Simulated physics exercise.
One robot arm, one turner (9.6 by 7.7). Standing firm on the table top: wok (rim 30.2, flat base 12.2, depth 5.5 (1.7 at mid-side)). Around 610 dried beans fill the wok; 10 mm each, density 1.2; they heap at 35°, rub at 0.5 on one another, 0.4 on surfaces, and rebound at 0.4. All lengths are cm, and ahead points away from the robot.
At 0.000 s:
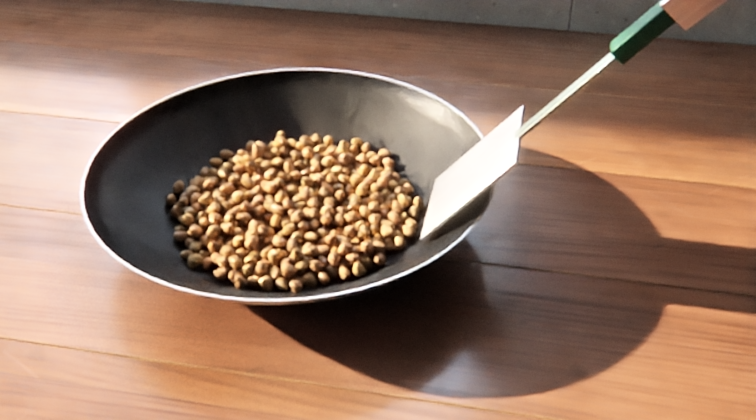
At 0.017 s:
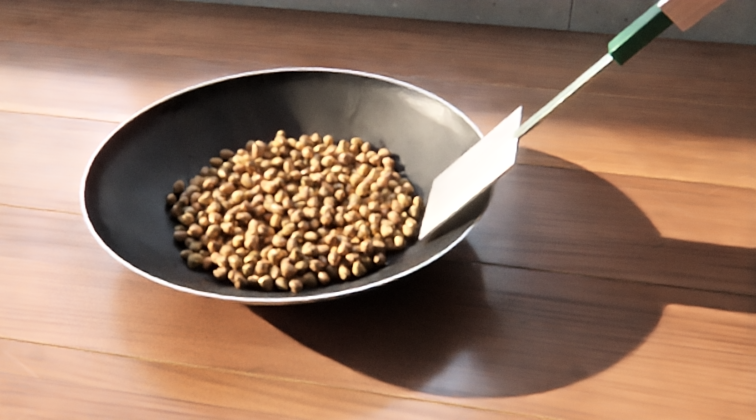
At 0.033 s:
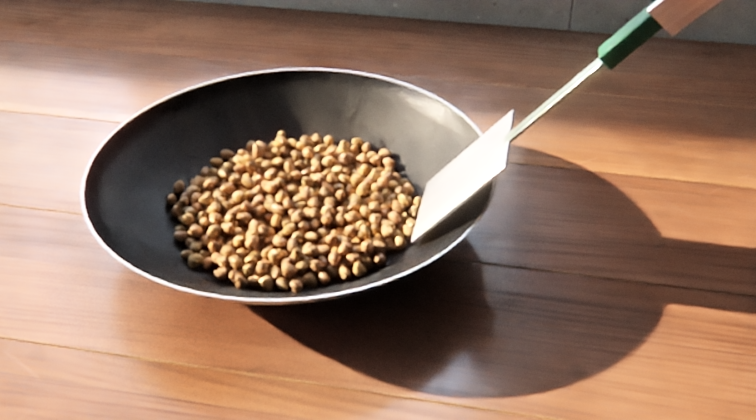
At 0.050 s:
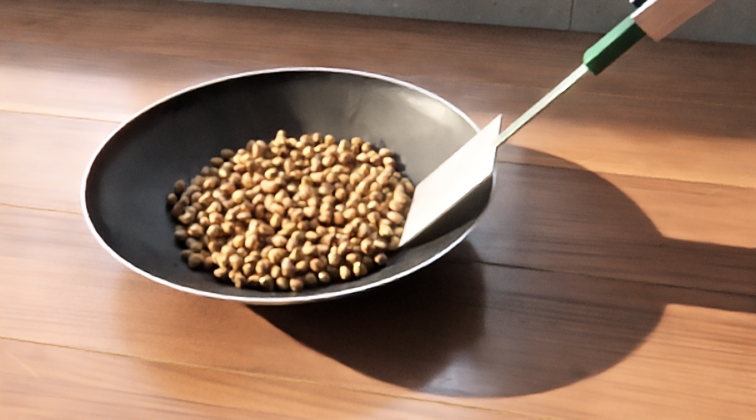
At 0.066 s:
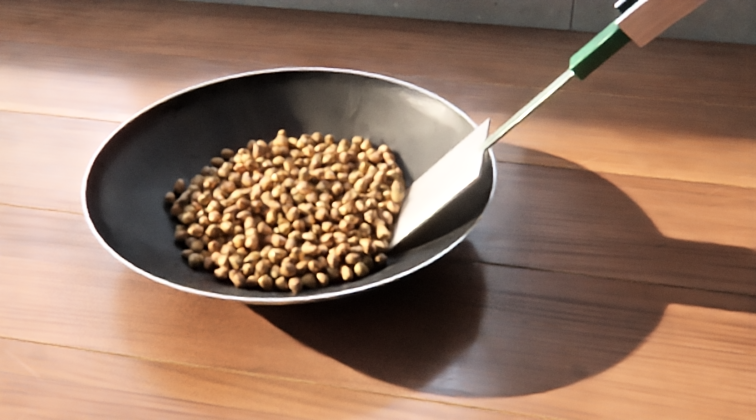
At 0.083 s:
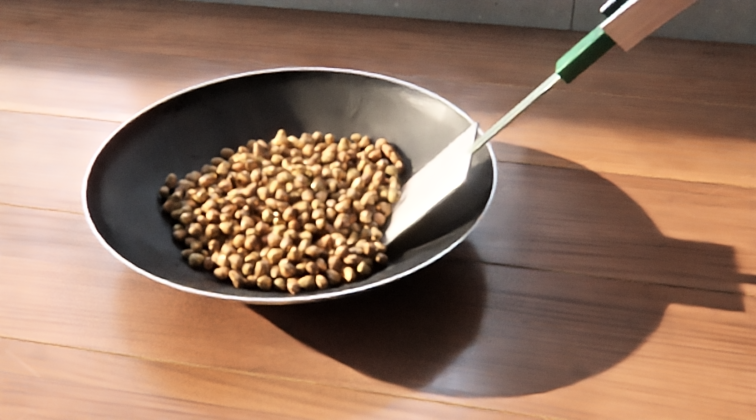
A turner with a green and pale handle slid left and slightly down inside a black wok on a wooden table top, pressing into the heap of brown dried beans and nudging them left.
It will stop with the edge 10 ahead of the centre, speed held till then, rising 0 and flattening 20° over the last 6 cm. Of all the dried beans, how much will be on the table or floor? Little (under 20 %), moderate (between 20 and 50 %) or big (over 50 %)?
Share on the table or floor: Little (under 20 %).
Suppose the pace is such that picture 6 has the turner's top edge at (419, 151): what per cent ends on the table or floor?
Some 25 per cent.
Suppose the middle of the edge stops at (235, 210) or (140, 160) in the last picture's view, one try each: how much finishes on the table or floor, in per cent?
Some 0 and 30 per cent.
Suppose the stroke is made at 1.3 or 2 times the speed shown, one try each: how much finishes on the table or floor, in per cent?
Some 15 and 25 per cent.
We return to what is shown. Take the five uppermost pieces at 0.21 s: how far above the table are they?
Roughly 5 cm.
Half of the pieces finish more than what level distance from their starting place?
About 6 cm.
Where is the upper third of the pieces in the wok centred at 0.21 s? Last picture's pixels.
Near (216, 182).
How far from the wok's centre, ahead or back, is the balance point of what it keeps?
About 5.5 cm ahead.
After 0.21 s, sloping 50°, highest piece 5 above the table; 613 in the wok.
After 0.33 s, sloping 44°, highest piece 7 above the table; 610 in the wok, 3 on the blade or in flight.
After 0.59 s, sloping 30°, highest piece 7 above the table; 538 in the wok, 73 on the table or floor, 2 on the blade or in flight.
After 1.64 s, sloping 30°, highest piece 7 above the table; 538 in the wok, 75 on the table or floor.
At rest, 538 in the wok, 75 on the table or floor. That is 12 % on the table or floor.
